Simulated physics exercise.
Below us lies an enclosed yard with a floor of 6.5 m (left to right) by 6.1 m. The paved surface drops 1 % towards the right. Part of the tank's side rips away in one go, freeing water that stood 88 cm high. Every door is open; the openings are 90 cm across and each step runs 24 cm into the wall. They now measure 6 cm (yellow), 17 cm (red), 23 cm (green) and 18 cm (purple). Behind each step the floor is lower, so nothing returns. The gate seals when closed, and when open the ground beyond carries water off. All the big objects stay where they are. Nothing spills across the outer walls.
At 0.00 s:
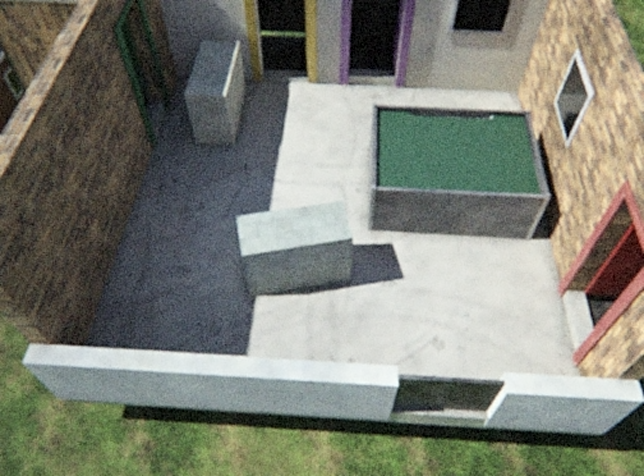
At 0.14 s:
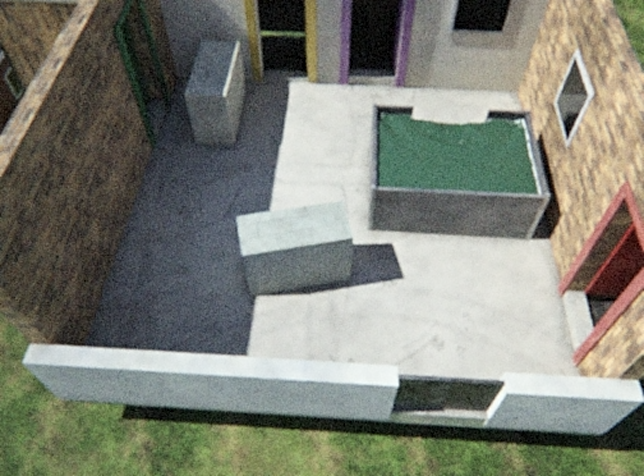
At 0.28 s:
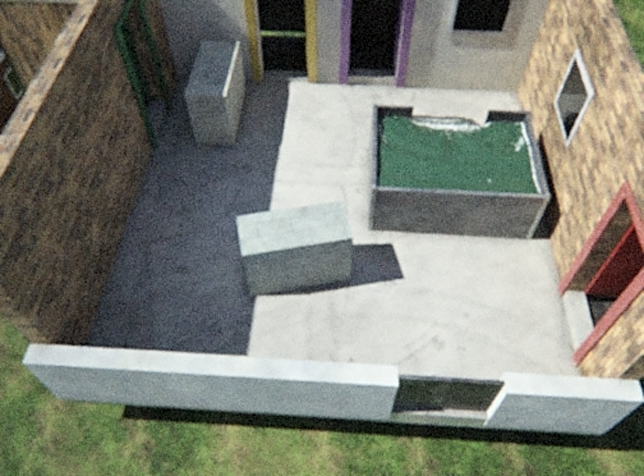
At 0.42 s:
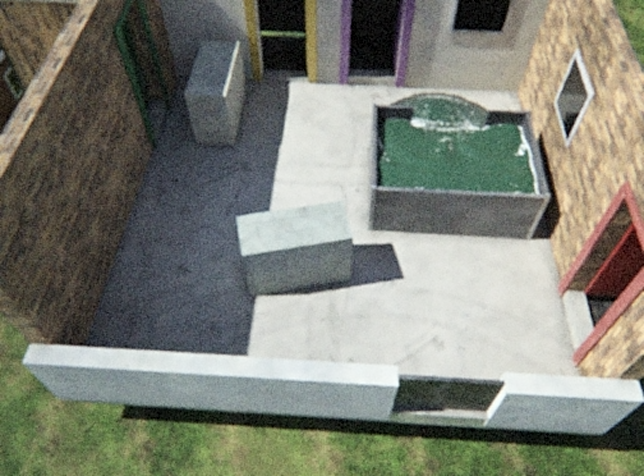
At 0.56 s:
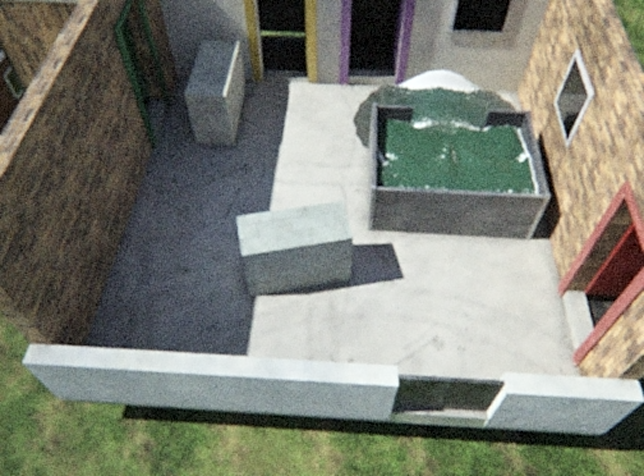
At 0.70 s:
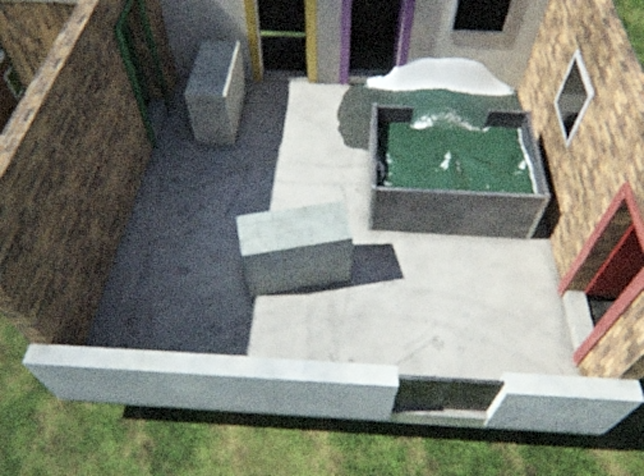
An enclosed yard with brick side walls and grass outside is seen from above by a still camera. A grey tank of green water stands at the right, with two pale blocks to its left, yellow and purple doorways behind, and a red one at right. The water ripples and churns, then pours through a gap in the tank's far side and spreads behind it to the purple doorway.
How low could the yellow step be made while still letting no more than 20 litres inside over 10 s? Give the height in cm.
About 11.5 cm.
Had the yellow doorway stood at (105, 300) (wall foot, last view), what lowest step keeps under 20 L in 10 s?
About 11.0 cm.
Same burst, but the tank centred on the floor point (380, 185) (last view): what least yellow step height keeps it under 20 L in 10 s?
About 11.5 cm.
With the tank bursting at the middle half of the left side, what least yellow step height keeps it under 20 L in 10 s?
About 22 cm.
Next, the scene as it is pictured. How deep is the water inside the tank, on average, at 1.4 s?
About 54 cm.
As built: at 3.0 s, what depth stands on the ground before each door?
In cm: Yellow 9, red 8, green 5, purple 25.
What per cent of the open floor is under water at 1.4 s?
Near 15 per cent is wet.
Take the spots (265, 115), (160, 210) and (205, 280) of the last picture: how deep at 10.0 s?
About 11, 10 and 9 cm.
After 1.4 s water covers 15 % of the floor, deepest (68 cm) near (509, 97); 8 cm at the yellow door, 0 litres in over its 6 cm step.
After 3.0 s water covers 45 % of the floor, deepest (38 cm) near (499, 150); 9 cm at the yellow door, 5 litres in over its 6 cm step.
After 10.0 s water covers 100 % of the floor, deepest (15 cm) near (442, 396); 10 cm at the yellow door, 88 litres in over its 6 cm step.
At the yellow door as built, the water arrived by 1.2 s and peaked near 12 cm at 5.8 s.
Run again over the same 10 s with other heights there, 32 litres in over 10 cm, 10 litres over 14 cm. The limit of 20 litres is kept from about 11.5 cm up.
